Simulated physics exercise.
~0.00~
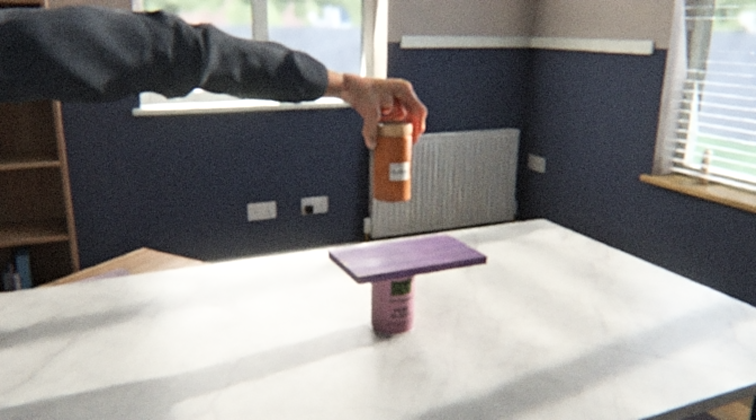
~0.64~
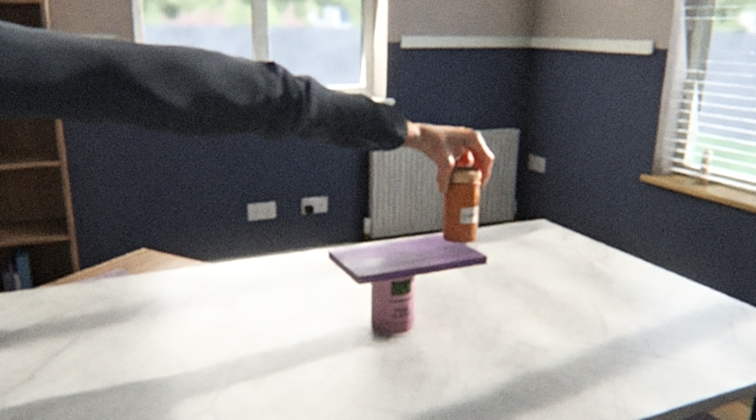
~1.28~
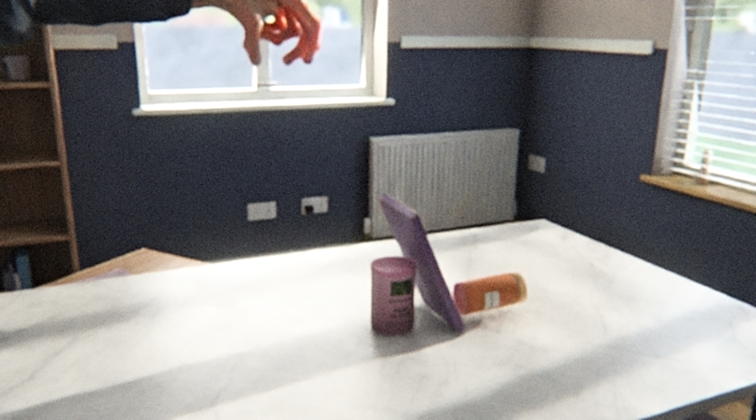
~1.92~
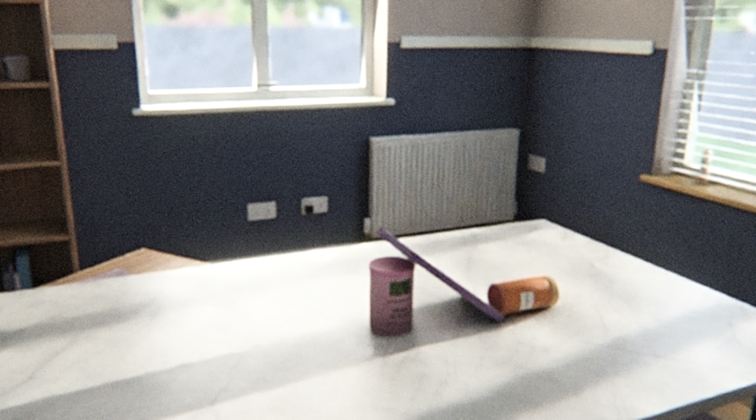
A purple board tips off a pink tin after a hand sets an orange jar on its right end, and both fall.
